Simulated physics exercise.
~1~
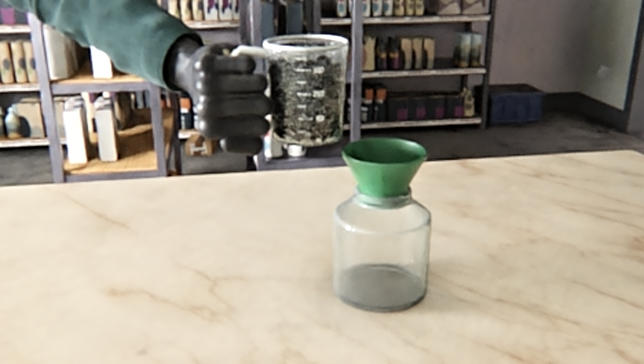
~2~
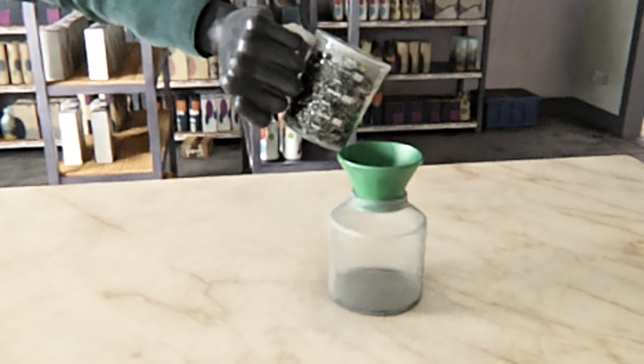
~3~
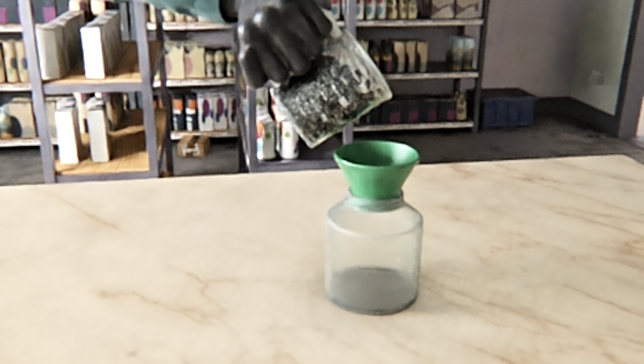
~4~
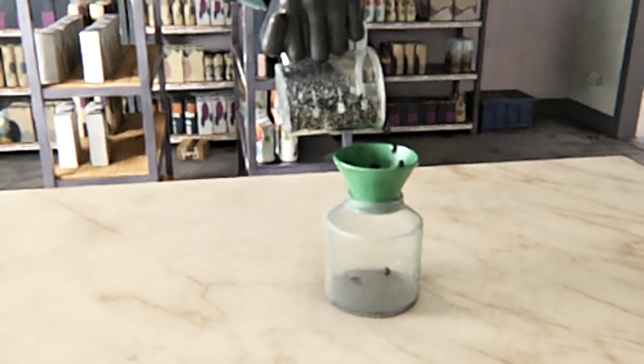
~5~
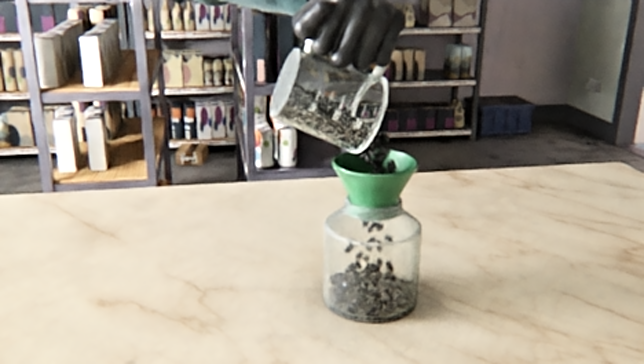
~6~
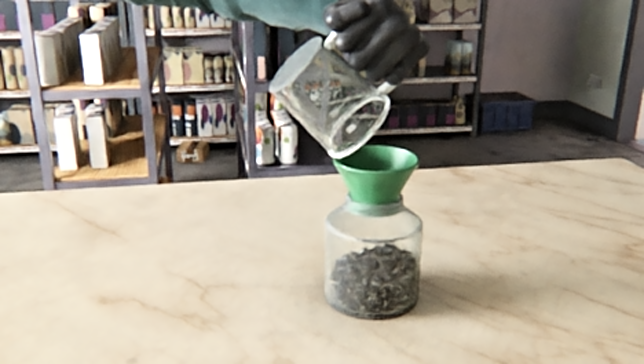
A black-gloved hand tipping a clear measuring cup and pouring dark beans through a green funnel until all settle inside a glass jar.
